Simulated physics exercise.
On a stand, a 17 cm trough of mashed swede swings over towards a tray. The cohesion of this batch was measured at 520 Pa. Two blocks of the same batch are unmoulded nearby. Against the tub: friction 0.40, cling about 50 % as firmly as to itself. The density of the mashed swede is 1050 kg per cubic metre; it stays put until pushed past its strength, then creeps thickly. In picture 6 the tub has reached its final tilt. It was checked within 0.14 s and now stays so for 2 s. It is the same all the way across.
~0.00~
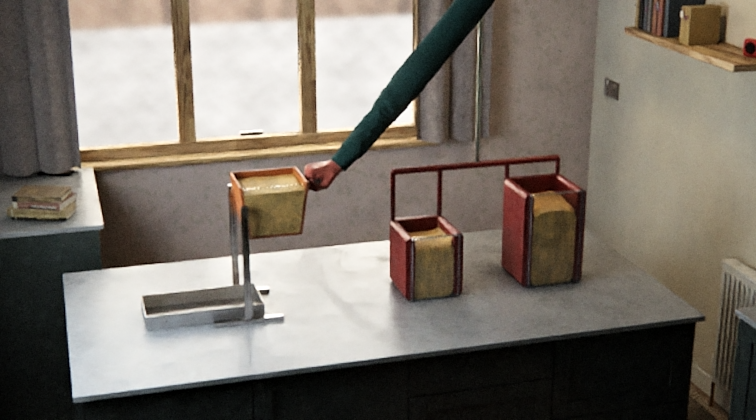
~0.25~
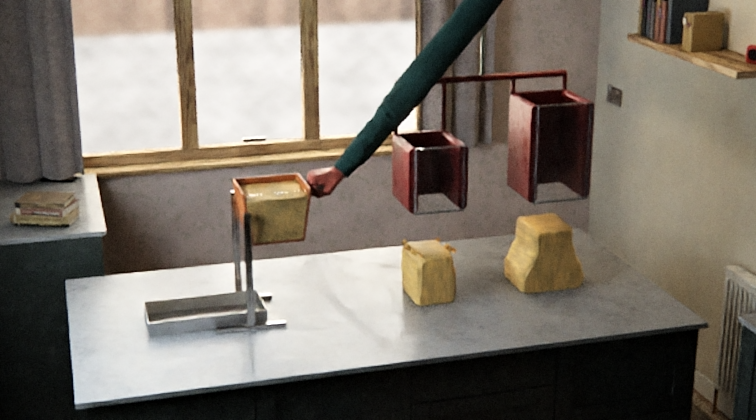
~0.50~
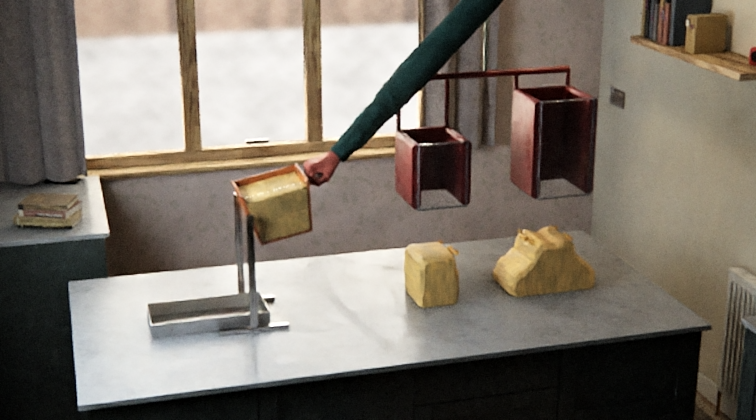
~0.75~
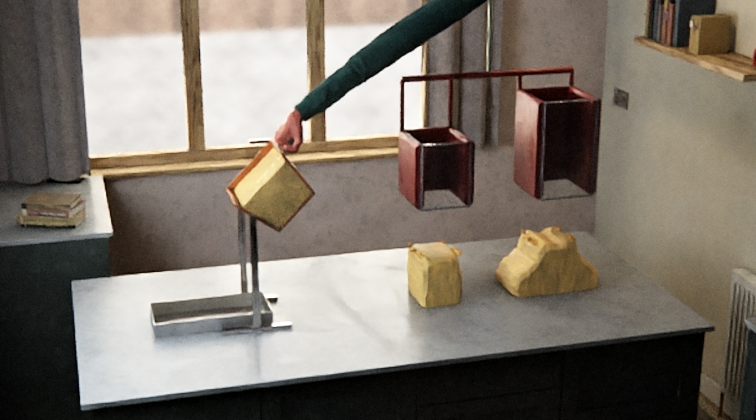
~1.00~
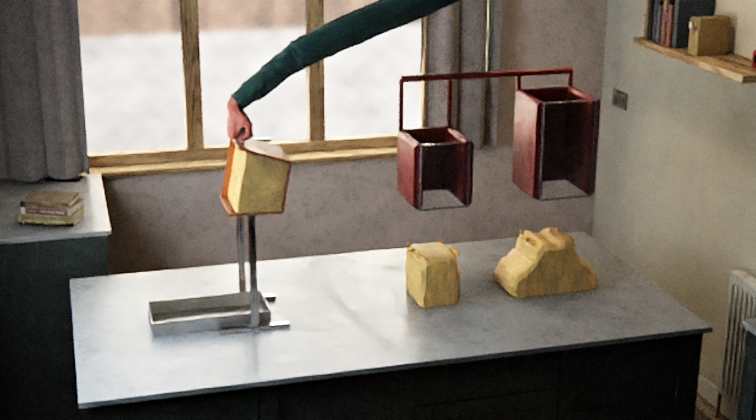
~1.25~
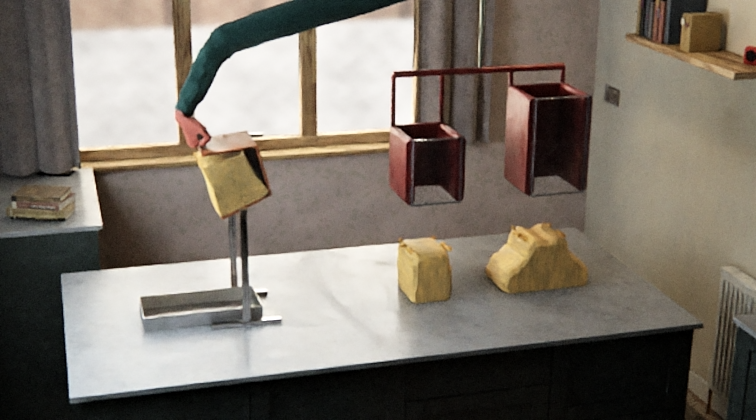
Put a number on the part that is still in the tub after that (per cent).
The part that is still in the tub after that is near 0 %.
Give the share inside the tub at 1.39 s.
About 55 %.
After 1.39 s, the tub is at 105 degrees and holds 56 %.
After 1.56 s, the tub is at 105 degrees and holds 0 %.
After 1.73 s, the tub is at 105 degrees and holds 0 %.
After 1.90 s, the tub is at 105 degrees and holds 0 %.
After 3.25 s, at the end, the tub is at 105 degrees and holds 0 %.
